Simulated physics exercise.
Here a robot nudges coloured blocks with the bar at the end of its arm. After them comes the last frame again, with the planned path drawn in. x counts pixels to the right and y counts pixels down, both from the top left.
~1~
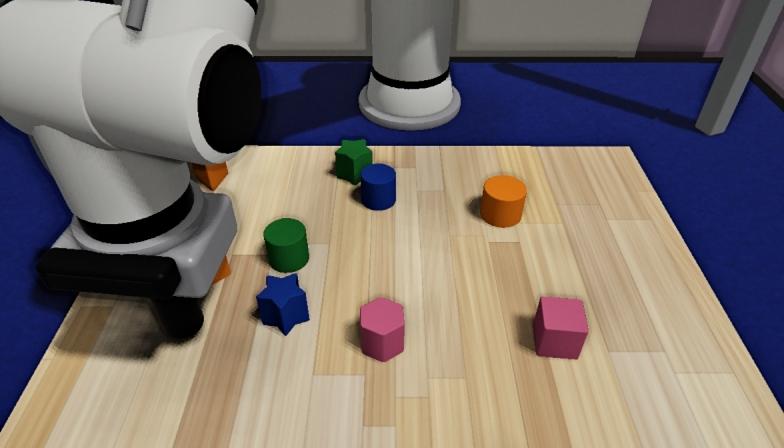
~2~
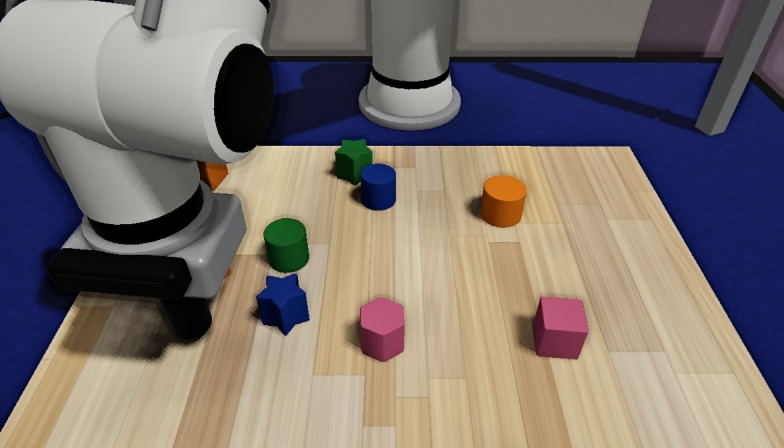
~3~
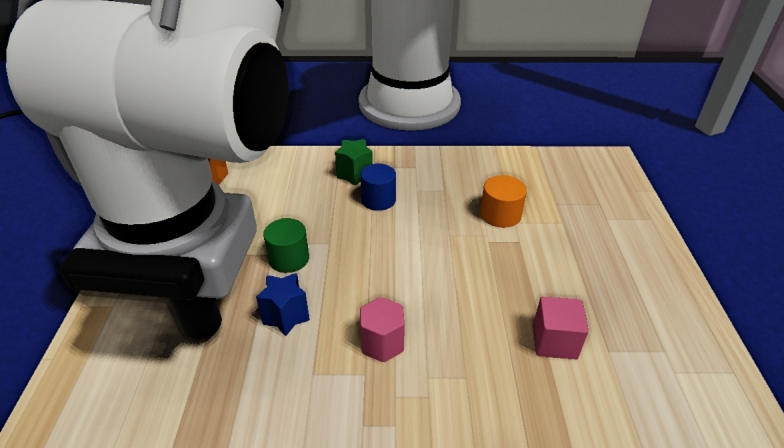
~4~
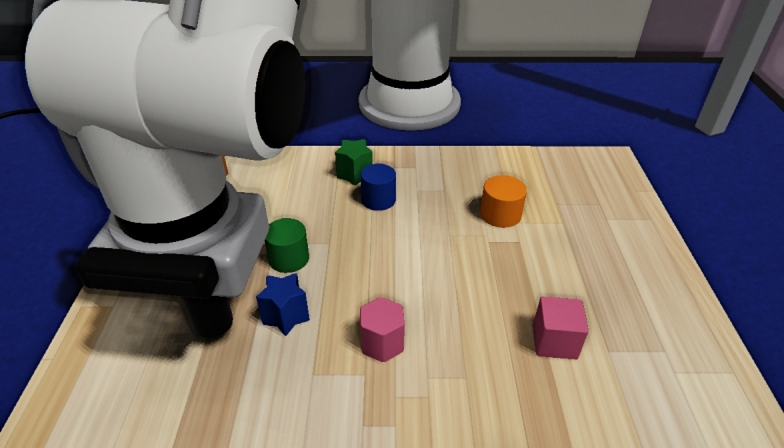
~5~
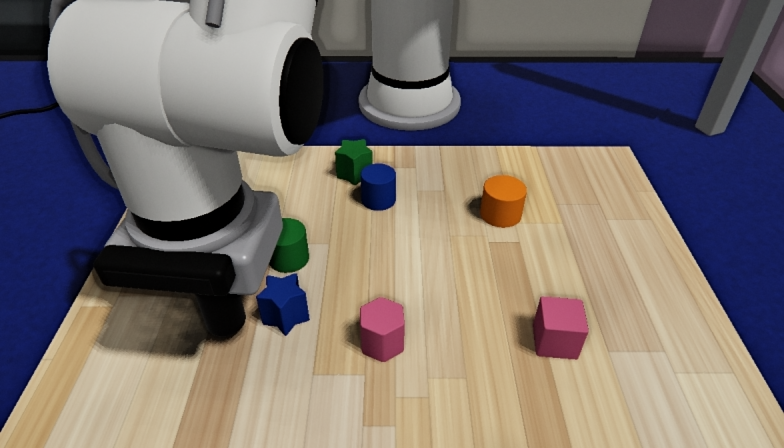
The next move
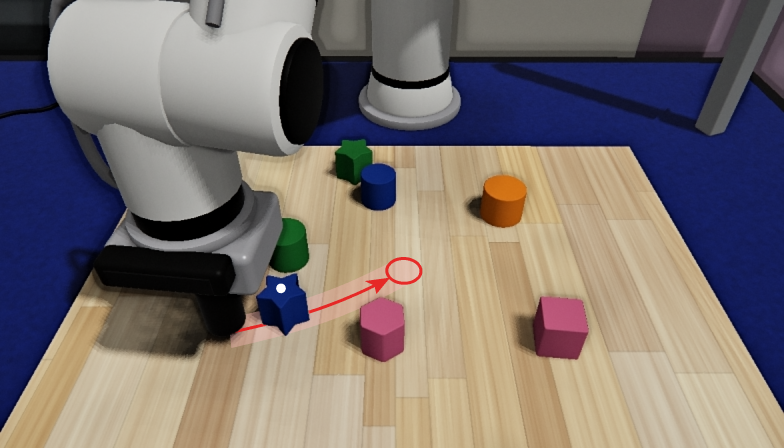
A light wooden tabletop over a blue floor is seen from a fixed, raised view, with a pale robot base standing behind its far edge. Green, blue and orange blocks sit toward the back and left, a blue star nearer left, and two pink blocks at the front. The white robot arm with a black bar glides slowly rightward on the left, while the blocks stay still.
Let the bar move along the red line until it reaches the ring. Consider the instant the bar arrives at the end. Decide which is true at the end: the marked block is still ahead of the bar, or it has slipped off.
Still in front.
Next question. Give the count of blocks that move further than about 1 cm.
My answer is one.
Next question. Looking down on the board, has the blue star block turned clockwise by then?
I'd say no.
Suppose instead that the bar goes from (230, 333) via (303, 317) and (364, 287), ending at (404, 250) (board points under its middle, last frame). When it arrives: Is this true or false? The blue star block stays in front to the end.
My answer: True.
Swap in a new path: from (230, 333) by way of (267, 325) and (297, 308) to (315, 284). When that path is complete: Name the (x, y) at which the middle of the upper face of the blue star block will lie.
It will likely be found at (350, 259).
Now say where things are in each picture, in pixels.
The first picture shows bar tip (185, 325); block tops, blue star block (281, 288); pink hexagonal block (382, 315).
The second picture shows bar (193, 325); blocks unchanged.
The third picture shows bar (203, 325); blocks unchanged.
The fourth picture shows bar (214, 325); blocks unchanged.
The fifth picture shows bar (227, 323); blue star block (281, 288); pink hexagonal block (382, 315).
Path on the board, from (230, 333) by way of (325, 307) to (404, 271); the dot is on the blue star block.
What follows on the original path. One third of the way, bar (294, 306); blue star block (331, 271), turned 15° anticlockwise.
Two thirds of the way, bar (354, 285); blue star block (378, 250), turned 55° anticlockwise.
At the end, bar (404, 261); blue star block (424, 225), turned 65° anticlockwise; pink hexagonal block in place.
